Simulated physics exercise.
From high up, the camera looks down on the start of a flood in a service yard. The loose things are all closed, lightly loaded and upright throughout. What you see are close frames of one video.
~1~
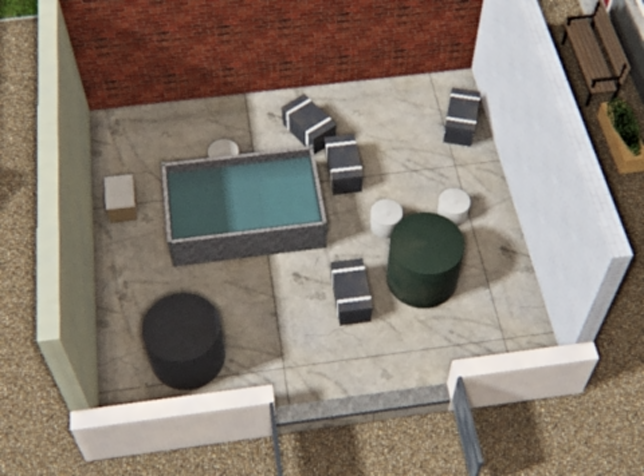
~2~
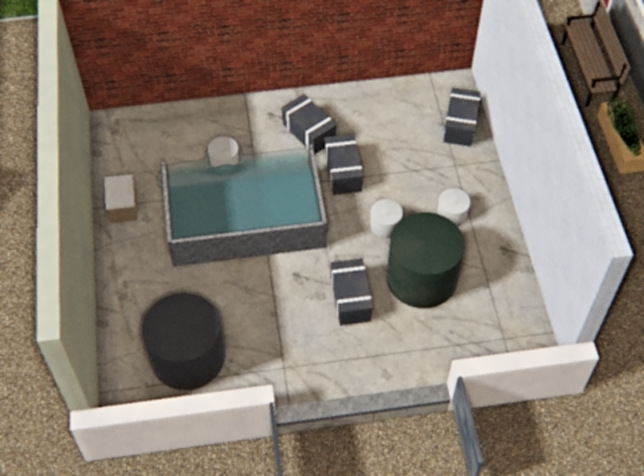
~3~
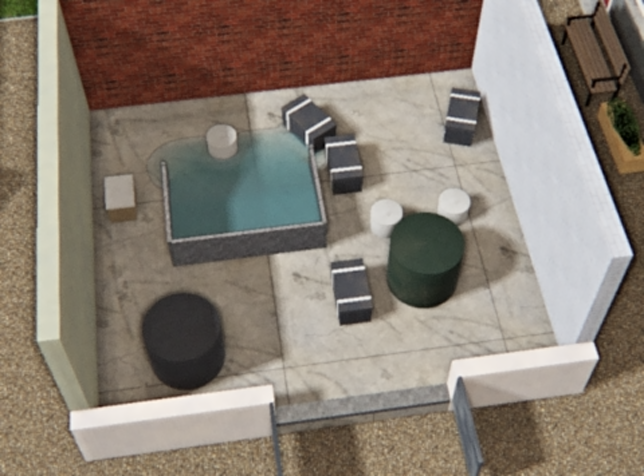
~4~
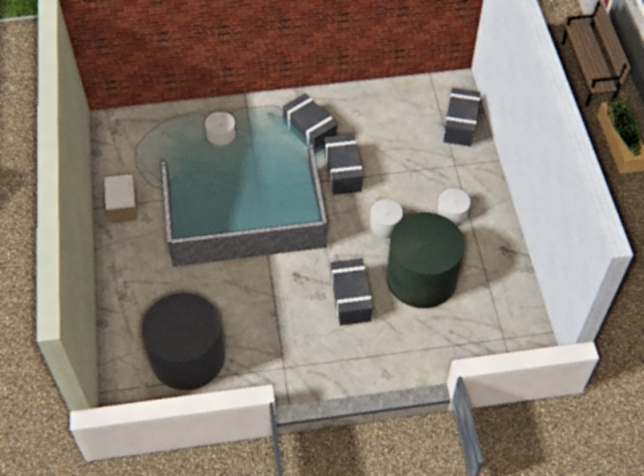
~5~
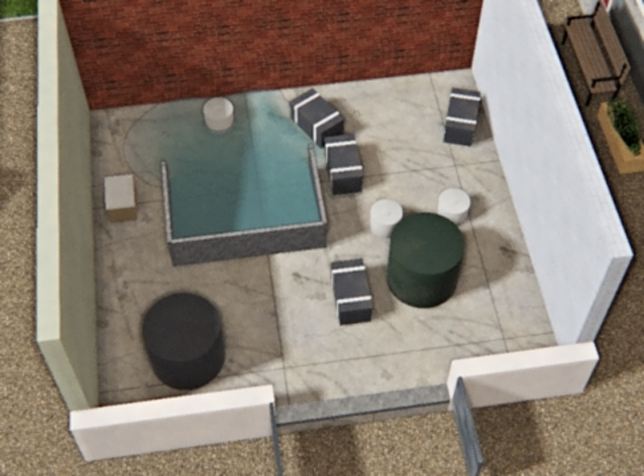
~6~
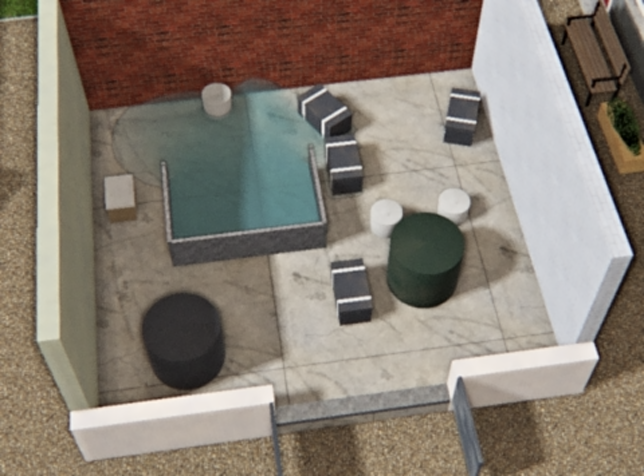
In a walled yard seen from above, water spreads from the back of a rectangular pool across the pale floor, pushing a small white tub towards the brick wall, then nudging a dark, white-striped box slightly right.
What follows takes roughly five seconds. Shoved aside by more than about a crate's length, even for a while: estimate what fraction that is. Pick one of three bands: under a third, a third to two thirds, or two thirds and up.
A third to two thirds.
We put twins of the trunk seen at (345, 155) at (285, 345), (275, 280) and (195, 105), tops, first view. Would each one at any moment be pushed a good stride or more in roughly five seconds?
In that order: Never so far, less than that, that far or more.
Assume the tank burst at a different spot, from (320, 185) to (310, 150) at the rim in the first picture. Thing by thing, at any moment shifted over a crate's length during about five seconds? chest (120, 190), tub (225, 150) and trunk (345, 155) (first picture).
Working through them in order, the first not displaced that far, the second not displaced that far and the last gets shoved clear.
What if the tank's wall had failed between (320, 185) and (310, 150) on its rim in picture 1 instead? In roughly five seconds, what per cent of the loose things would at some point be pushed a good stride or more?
About 20 %.
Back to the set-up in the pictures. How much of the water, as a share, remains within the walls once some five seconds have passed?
Estimate: About 100 %.
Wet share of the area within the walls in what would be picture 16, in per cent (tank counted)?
35 per cent, roughly.
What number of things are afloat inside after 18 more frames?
The count comes to 3.
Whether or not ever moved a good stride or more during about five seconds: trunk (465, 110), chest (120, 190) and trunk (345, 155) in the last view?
Goes that far, goes that far, short of that.
A moment on, 2 of 8 are well off their spots; 1 afloat.
Next, 2 of 8 are well off their spots; 1 afloat.
Later, 4 of 8 are well off their spots; 3 afloat.
In the end, 4 of 8 are well off their spots, and 4 have been at some point; 1 afloat.
